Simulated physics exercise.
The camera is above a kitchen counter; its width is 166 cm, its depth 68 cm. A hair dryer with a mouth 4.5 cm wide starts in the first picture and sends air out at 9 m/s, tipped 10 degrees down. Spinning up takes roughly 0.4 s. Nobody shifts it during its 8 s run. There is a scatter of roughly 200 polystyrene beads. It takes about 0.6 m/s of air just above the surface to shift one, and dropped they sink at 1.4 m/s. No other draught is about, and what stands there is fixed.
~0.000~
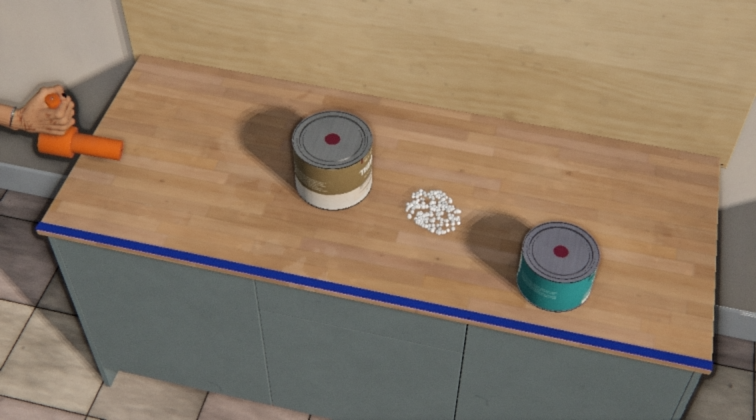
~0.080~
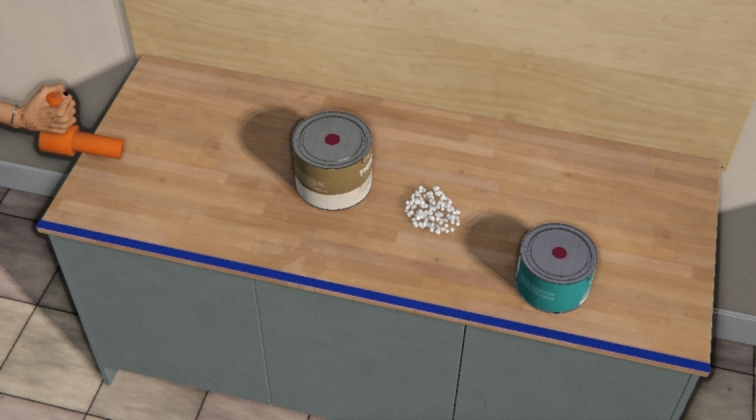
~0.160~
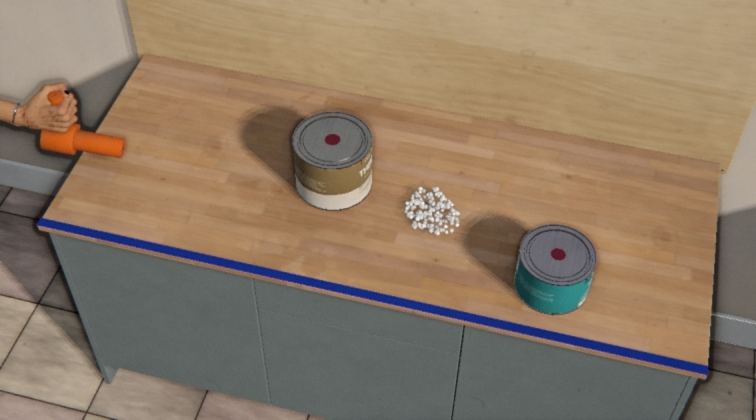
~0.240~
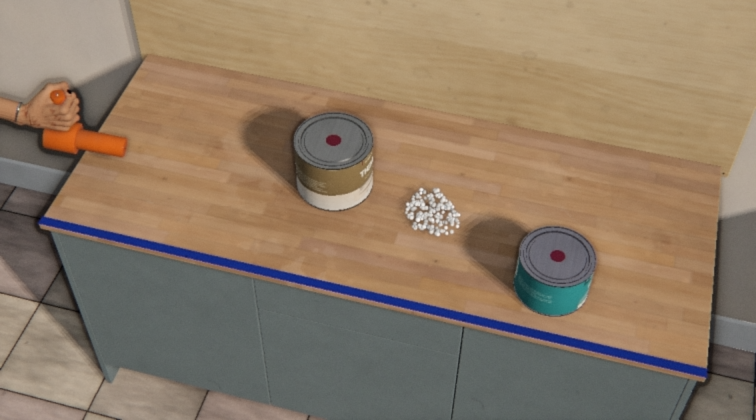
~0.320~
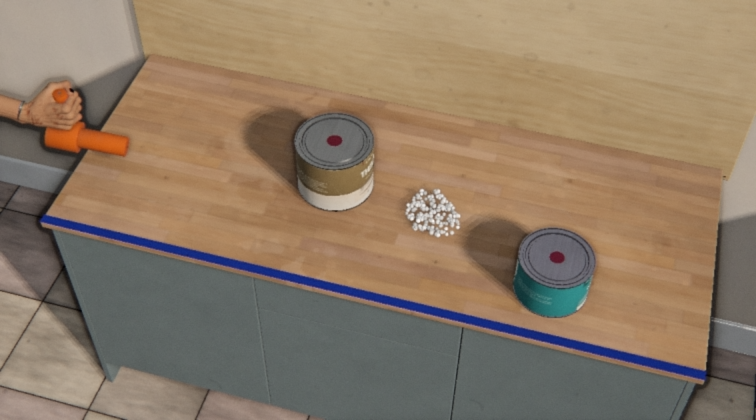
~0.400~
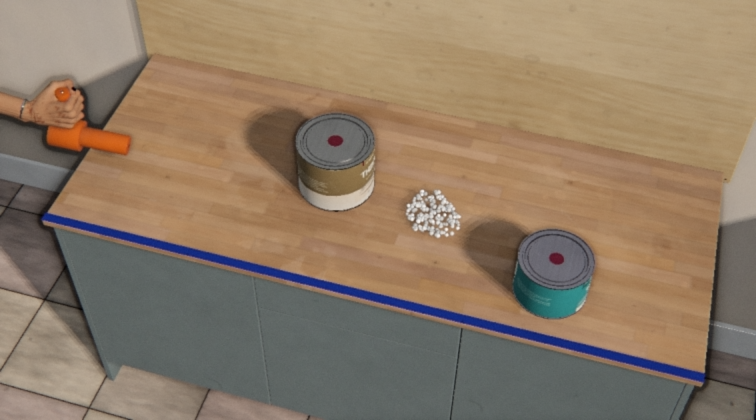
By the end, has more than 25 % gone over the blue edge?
Answer: No.
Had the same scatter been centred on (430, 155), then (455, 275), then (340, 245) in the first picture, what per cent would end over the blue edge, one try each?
In turn about 0 %, 80 %, 90 %.
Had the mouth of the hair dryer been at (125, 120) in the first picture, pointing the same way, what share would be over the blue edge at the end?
It would be near 0 %.
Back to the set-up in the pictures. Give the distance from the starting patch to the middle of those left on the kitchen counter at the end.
Roughly 5 cm.
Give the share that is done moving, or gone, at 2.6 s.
Near 4 %.
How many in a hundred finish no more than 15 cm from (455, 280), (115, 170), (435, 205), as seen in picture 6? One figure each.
In turn about 0 %, 0 %, 70 %.
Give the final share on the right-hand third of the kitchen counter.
Near 15 %.
After 1.6 s, 97 % are on the move or not yet settled, 0 % are over the blue edge; the middle of those still in play is near (434, 214).
After 2.6 s, 96 % are on the move or not yet settled, 0 % are over the blue edge; the middle of those still in play is near (437, 212).
After 4.4 s, 86 % are on the move or not yet settled, 0 % are over the blue edge; the middle of those still in play is near (438, 209).
After 8.0 s, at the end, 0 % are over the blue edge; the middle of those still in play is near (438, 213).
